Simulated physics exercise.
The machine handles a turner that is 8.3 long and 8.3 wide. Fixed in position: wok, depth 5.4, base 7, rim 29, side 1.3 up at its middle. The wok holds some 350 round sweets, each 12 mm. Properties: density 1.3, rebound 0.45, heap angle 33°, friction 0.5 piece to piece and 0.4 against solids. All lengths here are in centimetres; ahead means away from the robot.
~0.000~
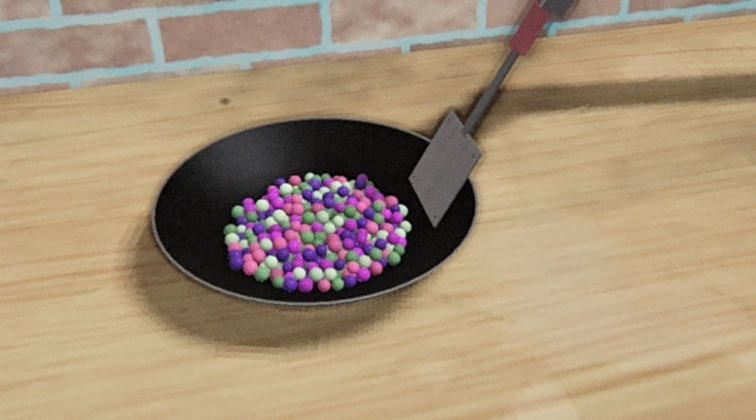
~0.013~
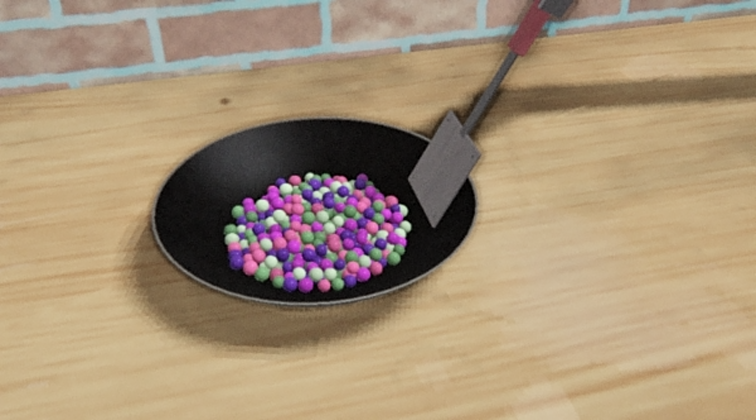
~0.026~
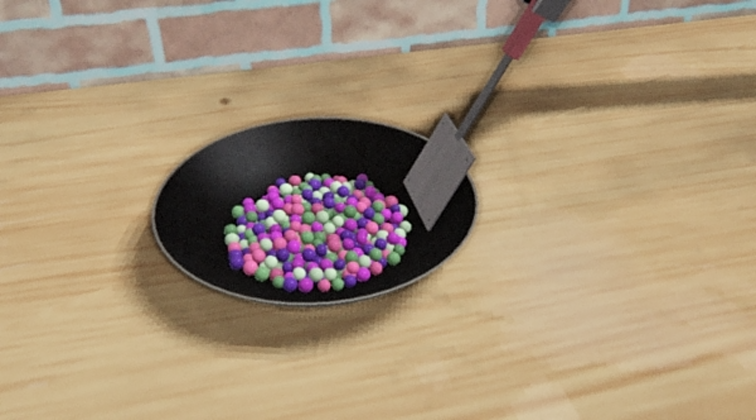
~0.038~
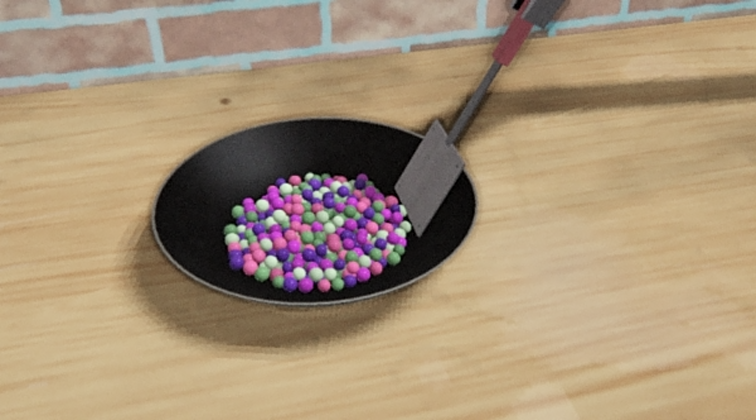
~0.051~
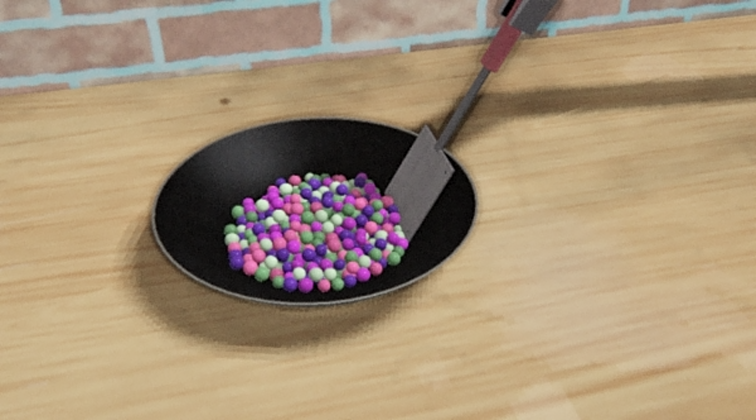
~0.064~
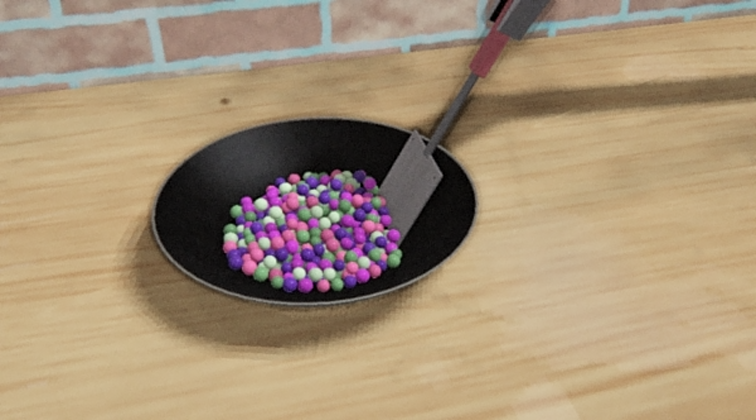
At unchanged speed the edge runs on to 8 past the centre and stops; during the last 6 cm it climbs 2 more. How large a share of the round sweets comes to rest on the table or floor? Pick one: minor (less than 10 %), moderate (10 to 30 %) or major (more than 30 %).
Moderate.
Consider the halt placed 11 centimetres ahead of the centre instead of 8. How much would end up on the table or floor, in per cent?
It would come to roughly 45 percent.
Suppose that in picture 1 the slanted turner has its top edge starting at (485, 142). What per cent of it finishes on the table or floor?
15 percent or thereabouts.
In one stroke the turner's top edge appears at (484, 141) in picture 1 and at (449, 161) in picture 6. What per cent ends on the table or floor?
It works out to about 15 %, more or less.
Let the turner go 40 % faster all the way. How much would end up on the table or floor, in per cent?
I'd reckon close to 35 per cent.
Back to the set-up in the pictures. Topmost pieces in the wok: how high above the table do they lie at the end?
It reaches around 6.0 cm.
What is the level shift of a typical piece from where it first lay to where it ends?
Some 6 cm.
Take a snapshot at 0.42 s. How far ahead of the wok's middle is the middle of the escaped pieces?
Roughly 18 centimetres ahead.
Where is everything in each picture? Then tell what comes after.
The first picture shows turner top edge at (466, 131), sloping 61°; upper third of the load around (321, 217), from x 230 to 405, top at y 180; 347 in the wok.
The second picture shows turner top edge at (465, 132), sloping 61°; upper third of the load around (321, 217), from x 230 to 405, top at y 180.
The third picture shows turner top edge at (460, 135), sloping 61°; upper third of the load around (321, 217), from x 230 to 405, top at y 180.
The fourth picture shows turner top edge at (450, 141), sloping 61°; upper third of the load around (321, 217), from x 230 to 405, top at y 180.
The fifth picture shows turner top edge at (439, 147), sloping 61°; upper third of the load around (320, 216), from x 230 to 400, top at y 180.
The sixth picture shows turner top edge at (428, 152), sloping 61°; upper third of the load around (316, 215), from x 230 to 395, top at y 175; 347 in the wok.
By 0.13 s, sloping 61°, highest piece 5 above the table; 347 in the wok.
By 0.19 s, sloping 61°, highest piece 6 above the table; 347 in the wok.
By 0.42 s, sloping 61°, highest piece 7 above the table; 284 in the wok, 56 on the table or floor, 7 on the blade or in flight.
By 1.47 s, sloping 61°, highest piece 5 above the table; 283 in the wok, 64 on the table or floor.
Final count, 283 in the wok, 64 on the table or floor. That is 18 % on the table or floor.
